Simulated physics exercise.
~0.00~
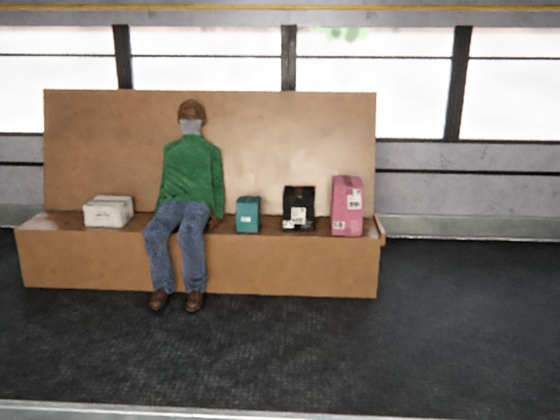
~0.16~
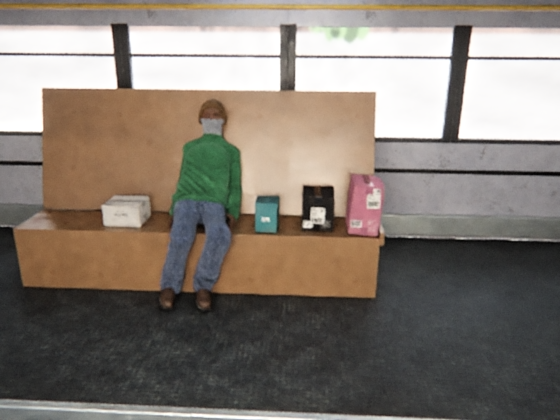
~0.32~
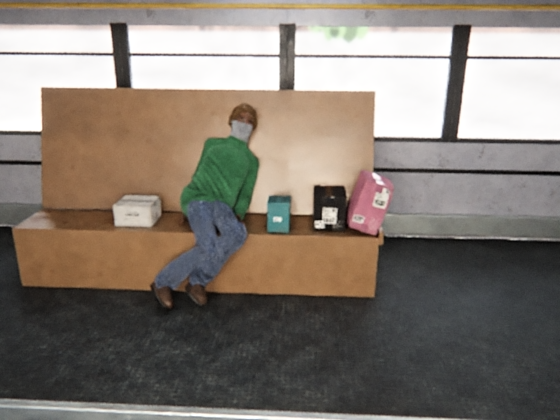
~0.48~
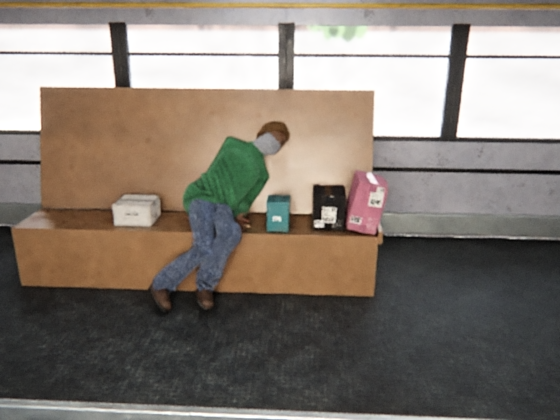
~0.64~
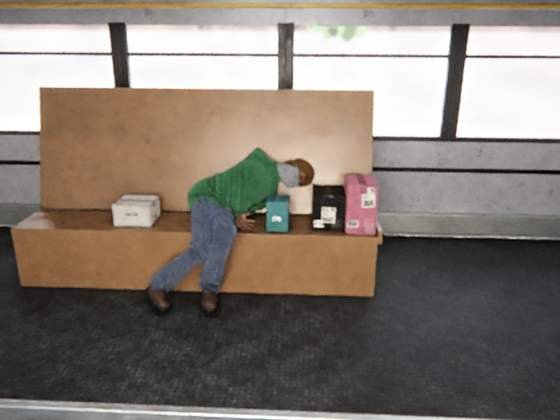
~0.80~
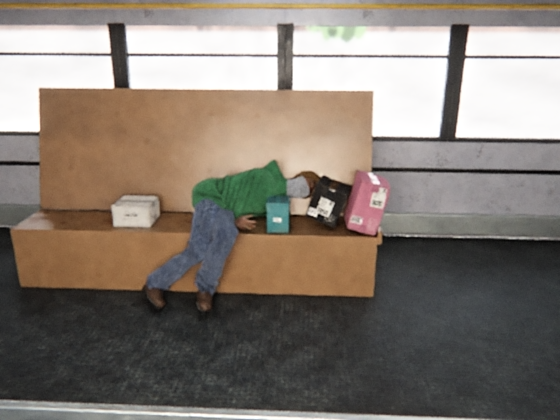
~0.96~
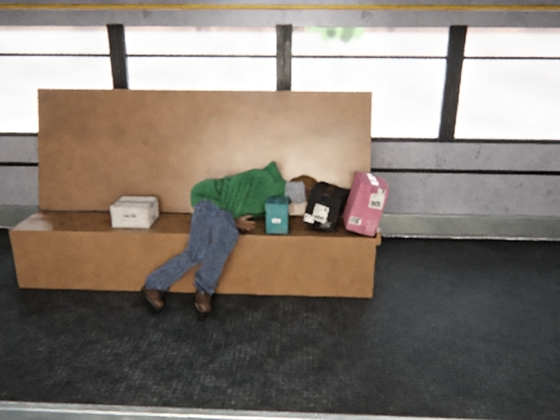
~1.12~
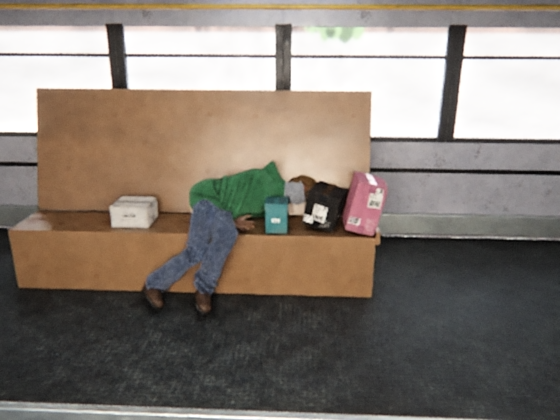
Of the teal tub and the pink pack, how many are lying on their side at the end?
None of them are. The teal tub stands upright and the pink pack only leans.
A seated person slides right, topples sideways and ends slumped among packages on the bench.
